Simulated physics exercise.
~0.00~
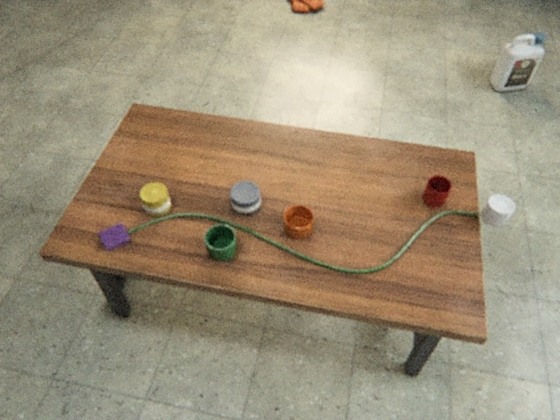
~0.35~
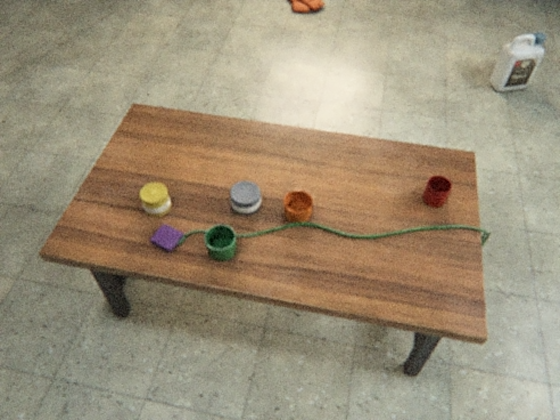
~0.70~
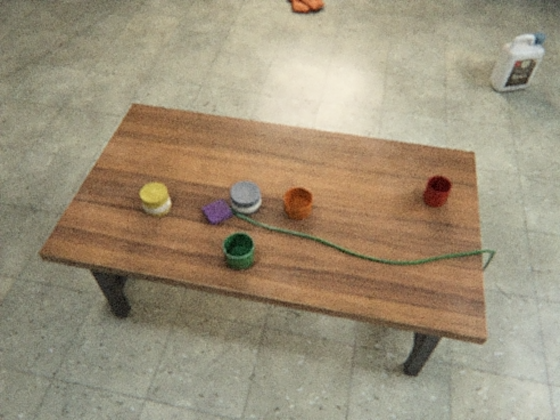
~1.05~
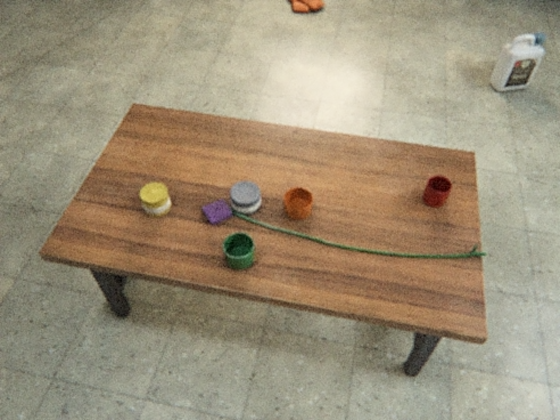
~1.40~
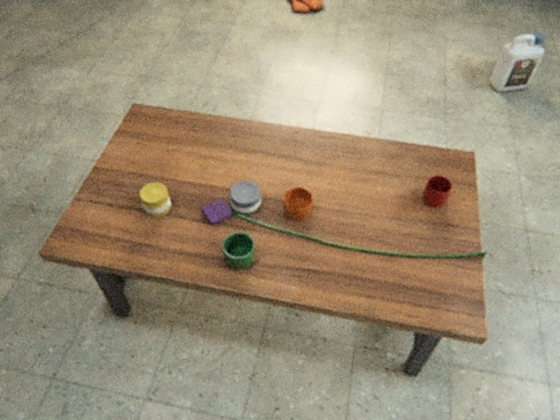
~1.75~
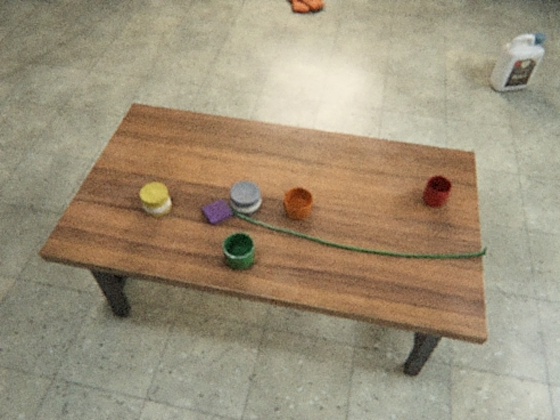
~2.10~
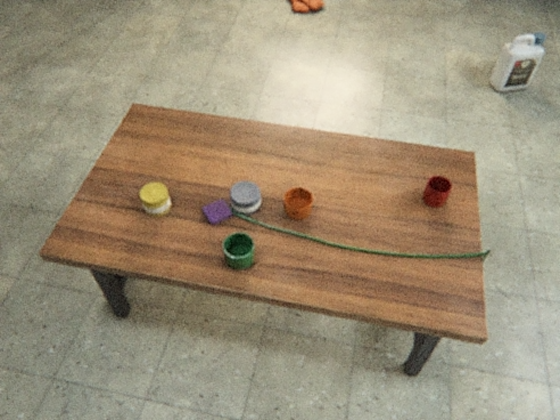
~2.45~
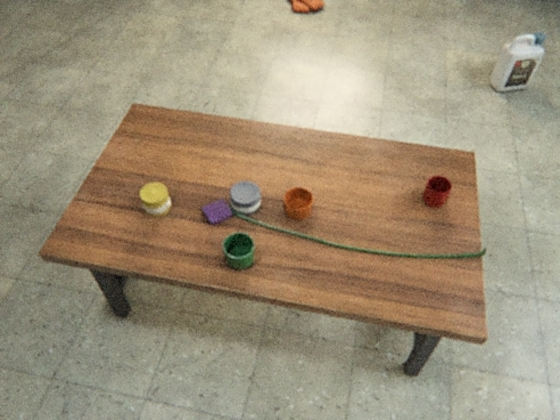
On a wooden table, a white cup falling off the right edge, its green cord dragging a purple block that stops by a grey canister.
